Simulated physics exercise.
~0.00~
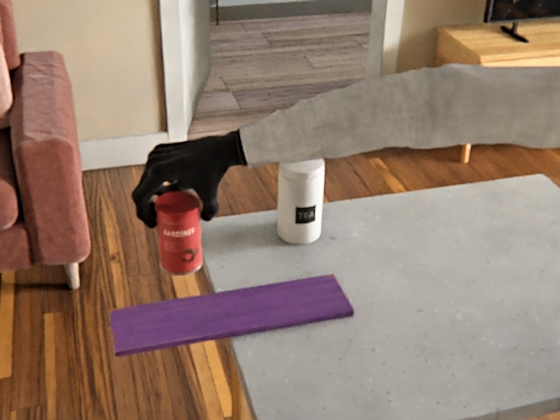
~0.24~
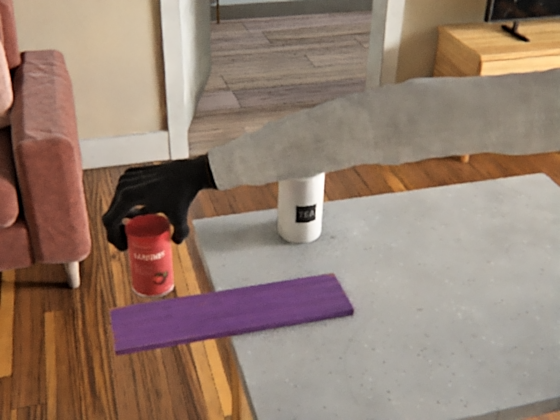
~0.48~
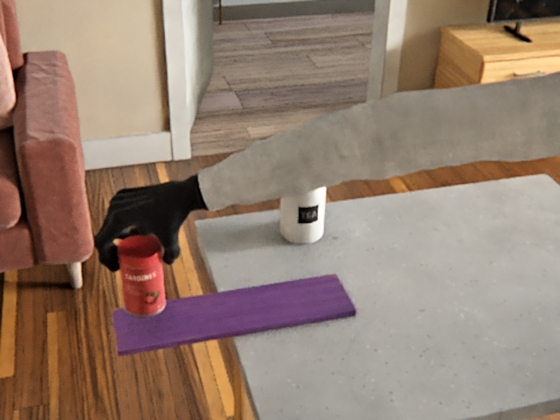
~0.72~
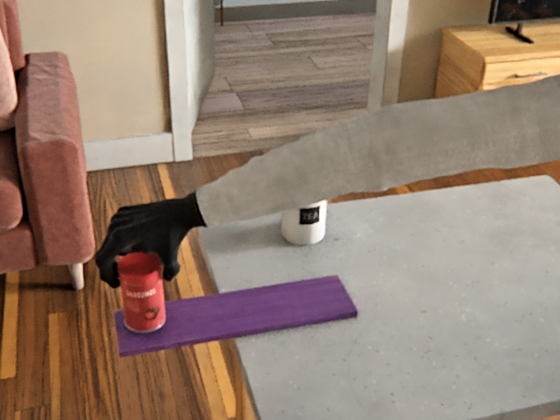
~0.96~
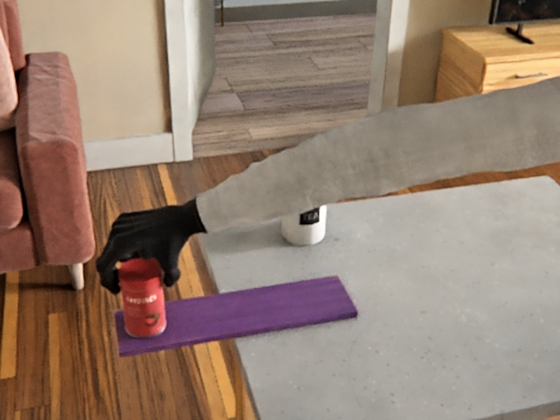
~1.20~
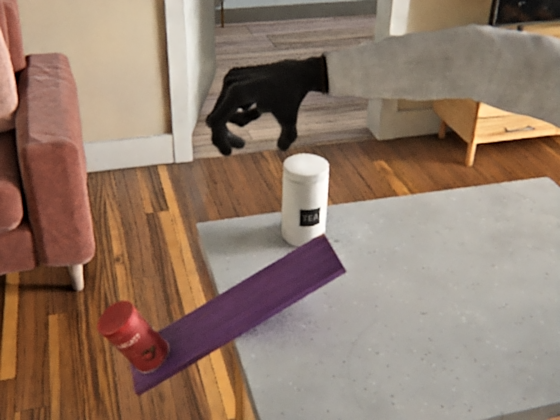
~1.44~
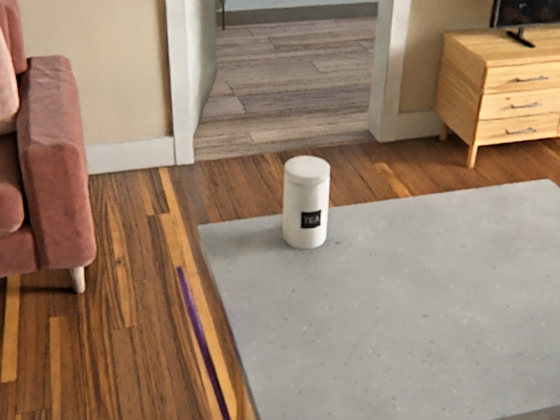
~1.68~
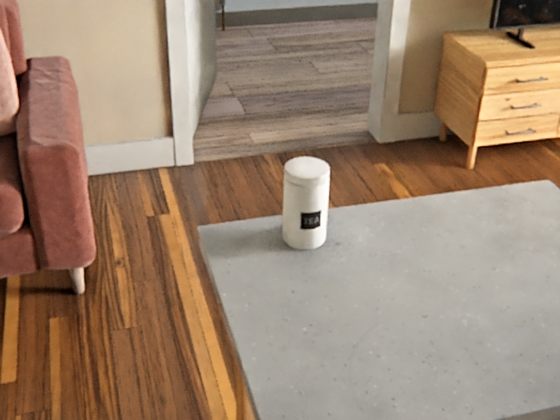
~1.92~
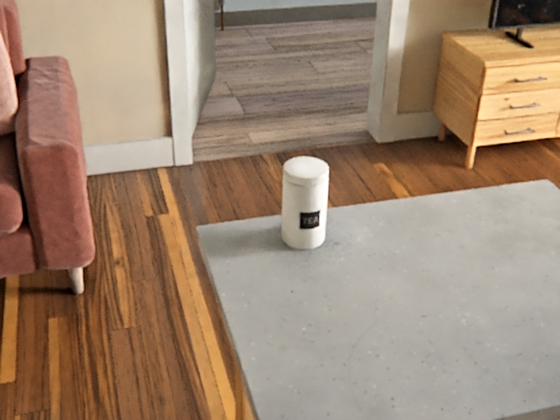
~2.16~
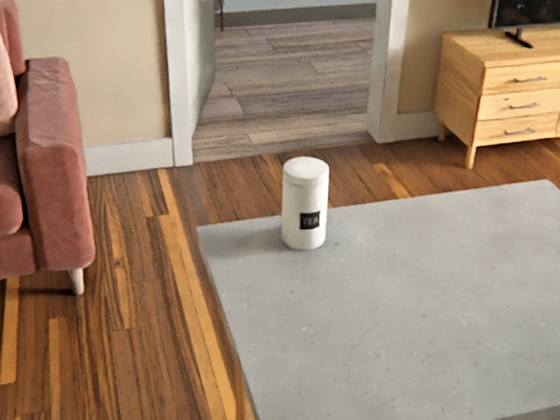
Gloved hand setting a red tin on the overhanging end of a purple plank, which tips off the table, leaving a white jar.
